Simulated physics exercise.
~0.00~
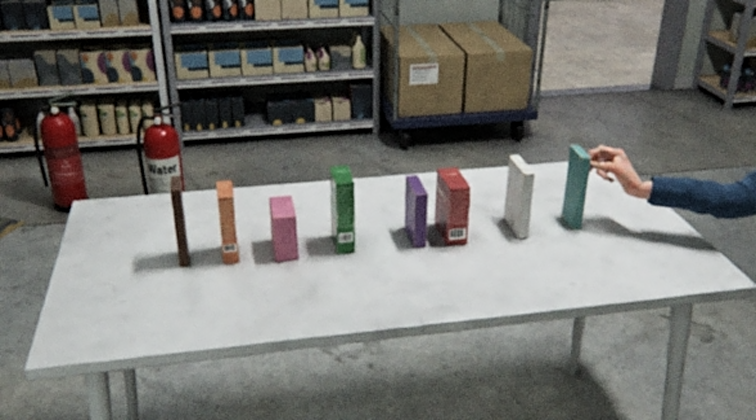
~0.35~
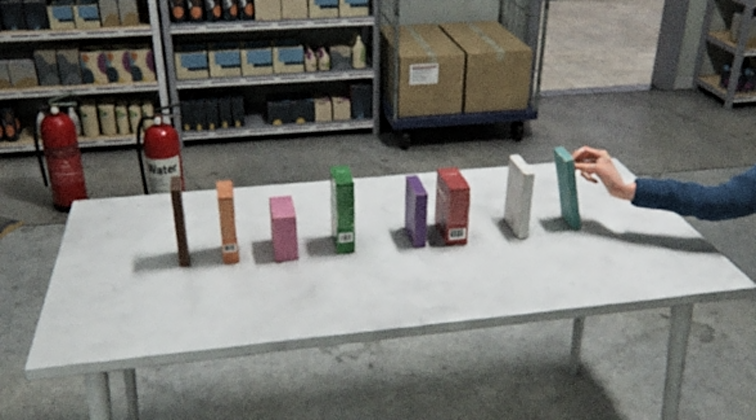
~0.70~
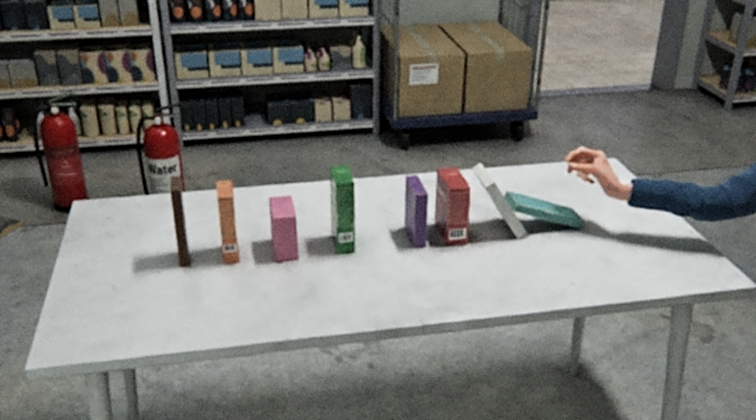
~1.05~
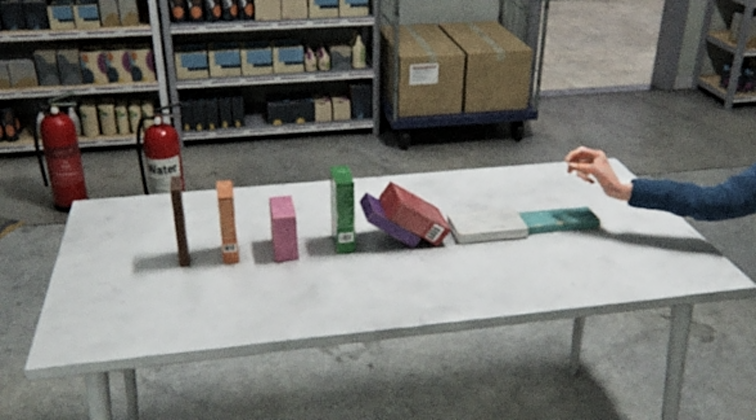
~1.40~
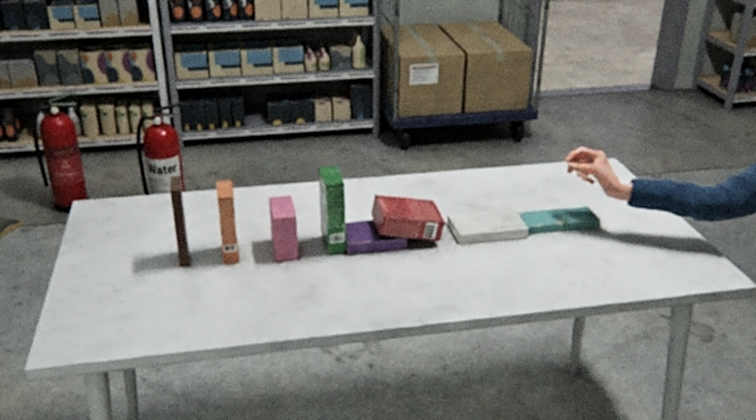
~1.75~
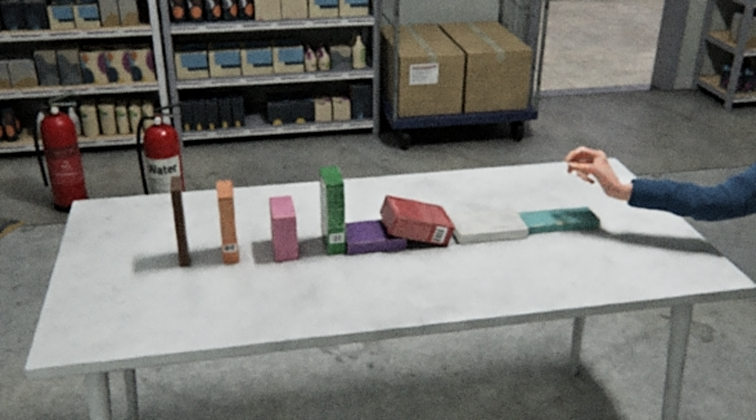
Turquoise block pushed by a hand toppling leftward, knocking down white, red and purple ones, while the shifted green block stays standing.
